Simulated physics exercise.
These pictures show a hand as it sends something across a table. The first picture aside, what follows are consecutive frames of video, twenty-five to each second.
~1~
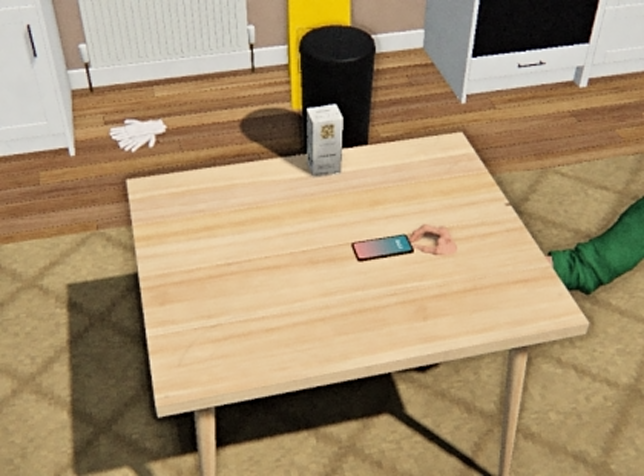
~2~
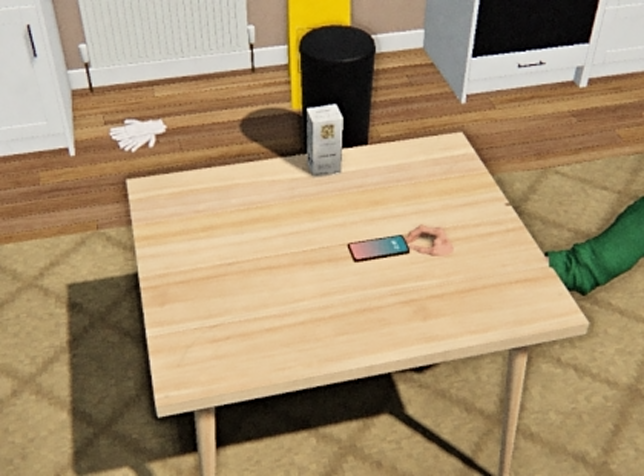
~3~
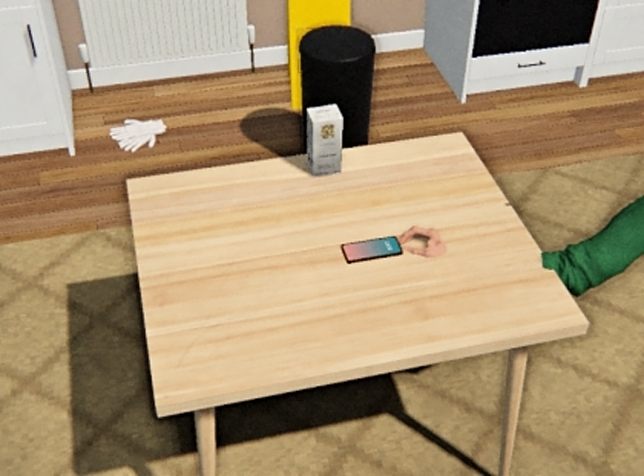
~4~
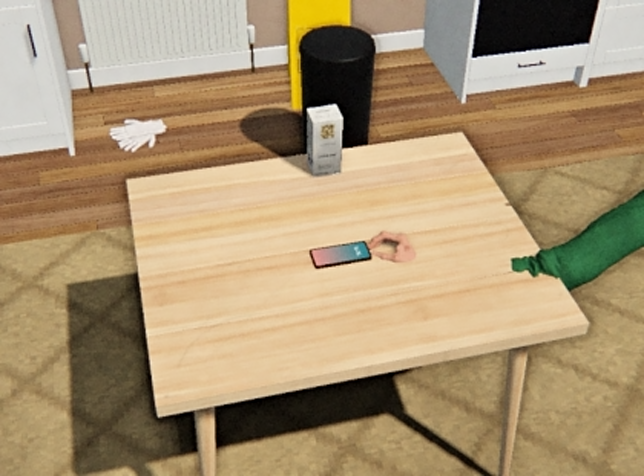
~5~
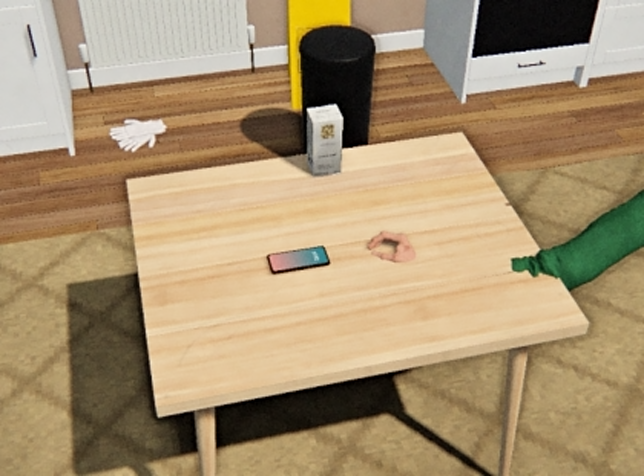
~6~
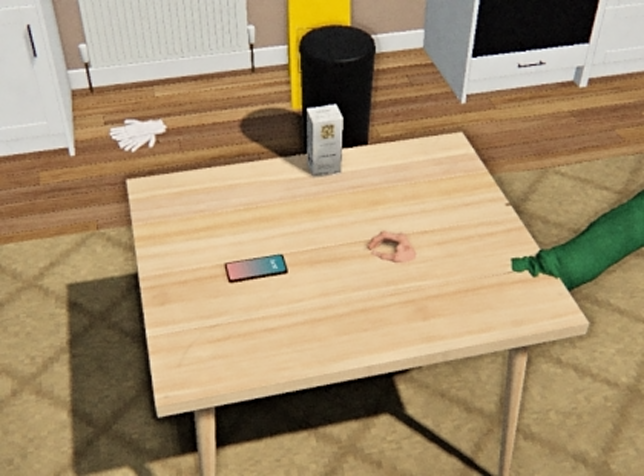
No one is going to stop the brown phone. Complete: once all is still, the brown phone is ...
Off the table.
Then, 0.20 s on from there, brown phone now off the table.
Then, 0.30 s on from there, things are still on the move.
Then, 0.50 s on from there, as before.
In the end, off the table, brown phone.
